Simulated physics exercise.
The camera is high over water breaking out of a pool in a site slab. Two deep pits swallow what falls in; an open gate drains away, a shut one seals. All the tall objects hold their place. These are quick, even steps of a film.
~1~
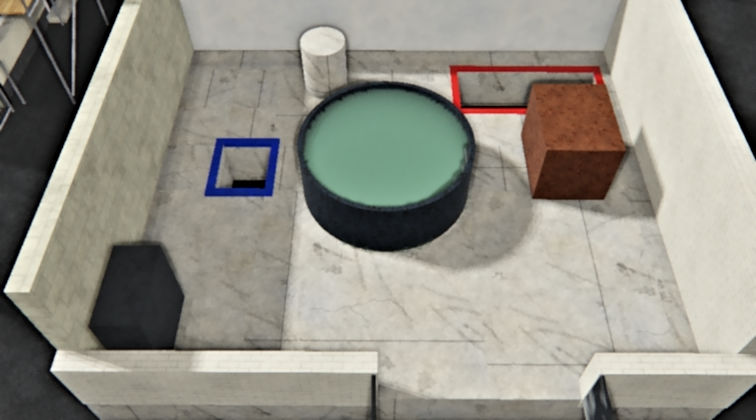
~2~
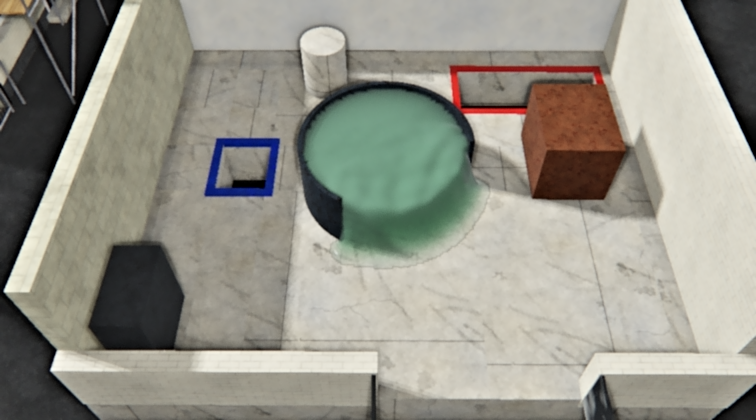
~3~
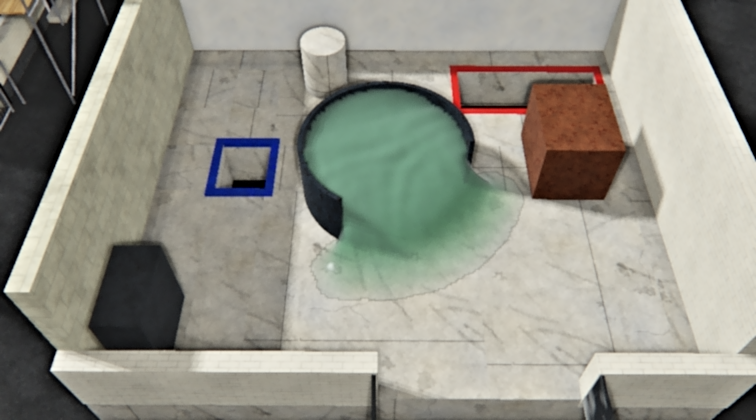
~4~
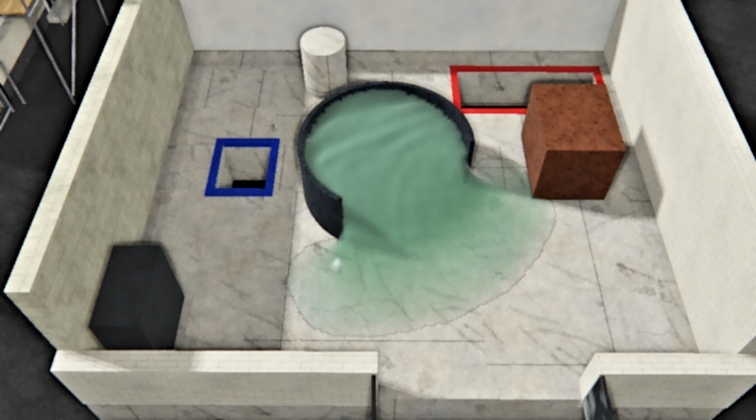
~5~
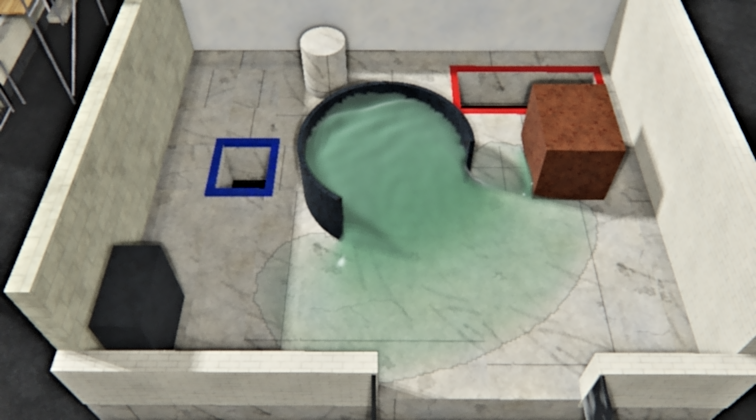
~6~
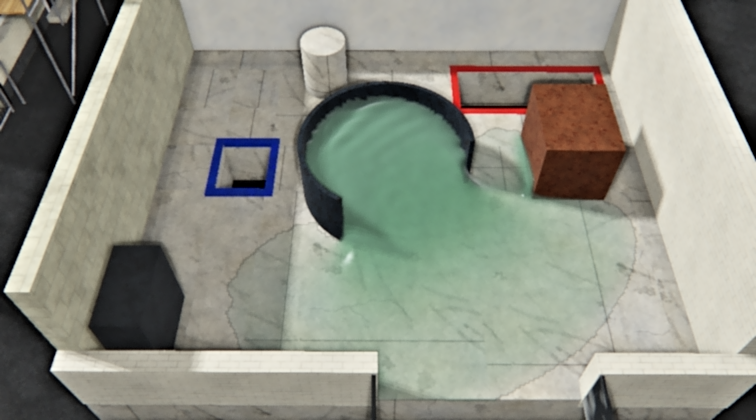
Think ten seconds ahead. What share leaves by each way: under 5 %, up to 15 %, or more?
In the end: The gate takes more than 15 %; the red pit takes from 5 to 15 %; the blue pit takes less than 5 %.
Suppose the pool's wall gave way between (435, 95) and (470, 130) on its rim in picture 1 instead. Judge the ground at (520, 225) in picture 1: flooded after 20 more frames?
Verdict: Flooded.
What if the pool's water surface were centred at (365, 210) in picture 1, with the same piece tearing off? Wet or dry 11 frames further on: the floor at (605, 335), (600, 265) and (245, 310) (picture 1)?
In turn: Awash, under water, awash.
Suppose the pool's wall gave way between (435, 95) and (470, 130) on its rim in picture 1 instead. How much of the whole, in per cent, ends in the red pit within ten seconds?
In per cent: Red 60.
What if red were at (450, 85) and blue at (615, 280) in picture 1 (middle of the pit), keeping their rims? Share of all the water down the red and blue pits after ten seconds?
Per cent: Red 6, blue 20.
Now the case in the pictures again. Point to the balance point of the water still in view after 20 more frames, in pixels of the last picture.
At about (470, 258).
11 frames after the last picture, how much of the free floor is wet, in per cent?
Some 45 per cent.
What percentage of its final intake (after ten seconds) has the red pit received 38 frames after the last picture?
Roughly 60 per cent.
A moment on, water covers 45 % of the floor; the gate 8 %, the red pit 0 %, the blue pit 0 %.
Next, water covers 45 % of the floor; the gate 21 %, the red pit 1 %, the blue pit 0 %.
Then, water covers 60 % of the floor; the gate 35 %, the red pit 1 %, the blue pit 0 %.
Later, water covers 75 % of the floor; the gate 48 %, the red pit 5 %, the blue pit 1 %.
In the end, water covers 85 % of the floor; the gate 57 %, the red pit 9 %, the blue pit 1 %.
